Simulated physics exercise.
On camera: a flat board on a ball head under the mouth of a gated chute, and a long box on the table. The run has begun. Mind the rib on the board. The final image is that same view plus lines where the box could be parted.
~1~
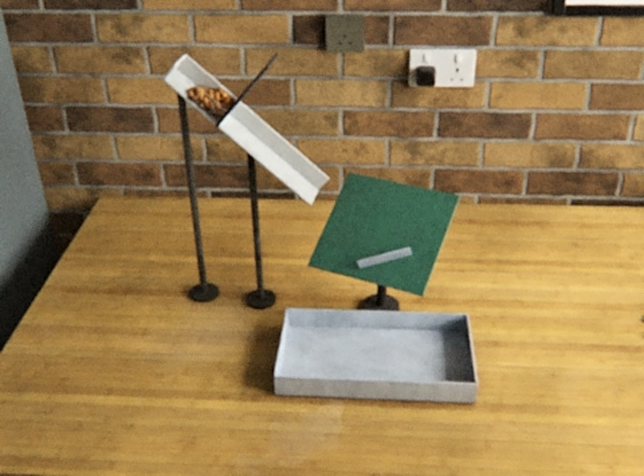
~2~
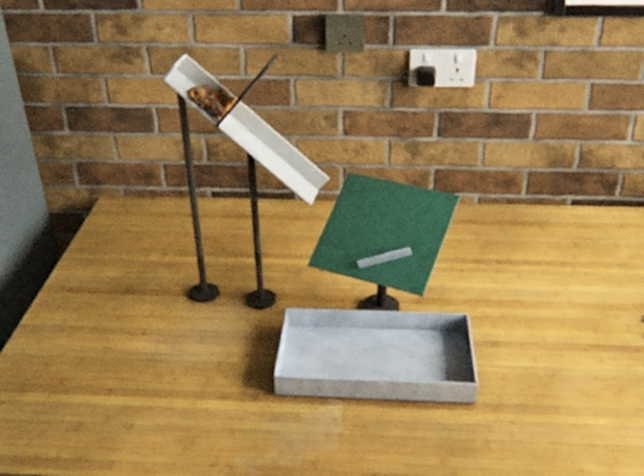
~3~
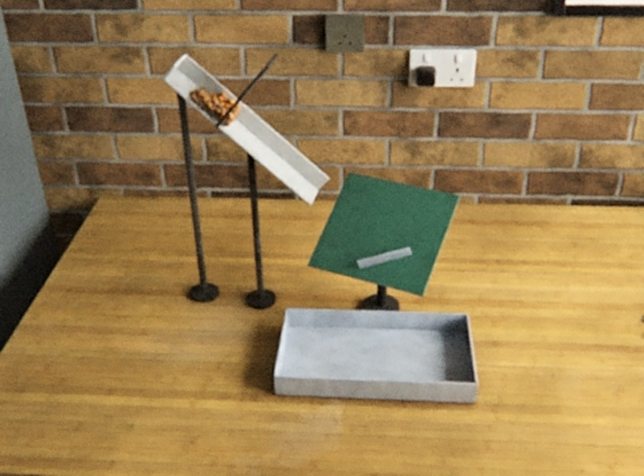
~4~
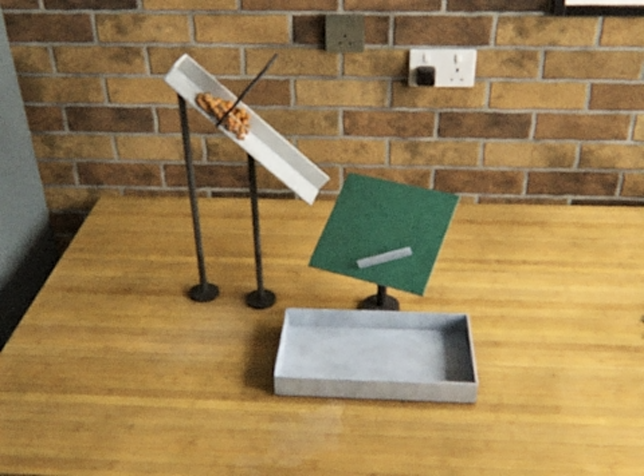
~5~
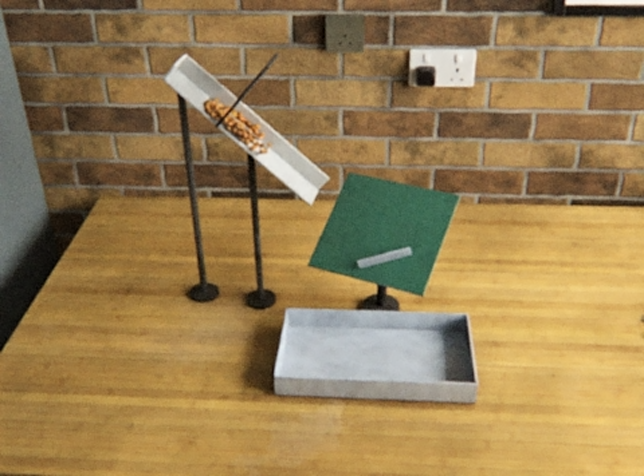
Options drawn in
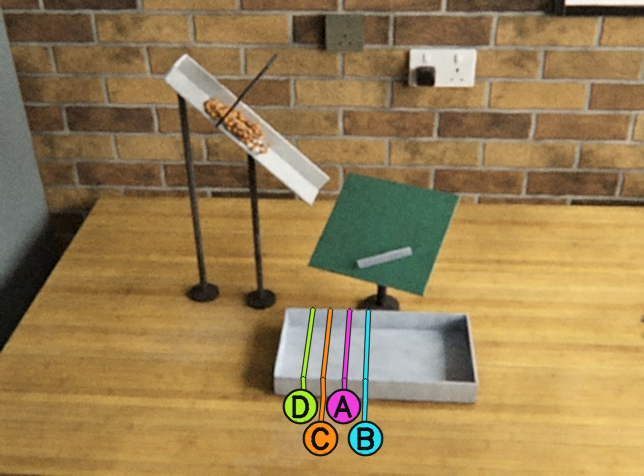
Roasted chickpeas slid down a sloping white chute, passing beneath its dark gate and stretching out along the channel, while the tilted green board with its pale rib and the empty grey box stayed still.
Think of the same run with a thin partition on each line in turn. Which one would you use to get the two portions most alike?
Go for C.
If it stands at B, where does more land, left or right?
Left.
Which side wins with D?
The right side.
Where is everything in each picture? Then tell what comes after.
The first frame shows load behind the gate at (217, 103), roasted chickpeas; lip of the chute at (314, 198), sloping fairly steeply.
The second frame shows middle of the board at (384, 230), tilted fairly steeply; middle of its low edge at (363, 280); of its high edge at (403, 183).
The third frame shows front corners of the box at (275, 376) and (477, 384), empty; front of the load at (233, 119).
The fourth frame shows middle of the load at (228, 111); its front at (243, 138), about a quarter of the way to the lip; rib from (410, 248) to (357, 262).
The fifth frame shows middle of the load at (235, 120); its front at (265, 151), about half of the way to the lip.
On the marked copy, line A crosses the front rim at (344, 379); line B crosses the front rim at (365, 380); line C crosses the front rim at (323, 378); line D crosses the front rim at (303, 377).
If A is chosen, of what is caught, most on the left of the divider, a small part on the right.
If B is chosen, of what is caught, nearly all on the left of the divider, a small part on the right.
If C is chosen, of what is caught, about a third on the left of the divider, about two thirds on the right.
If D is chosen, of what is caught, a small part on the left of the divider, nearly all on the right.
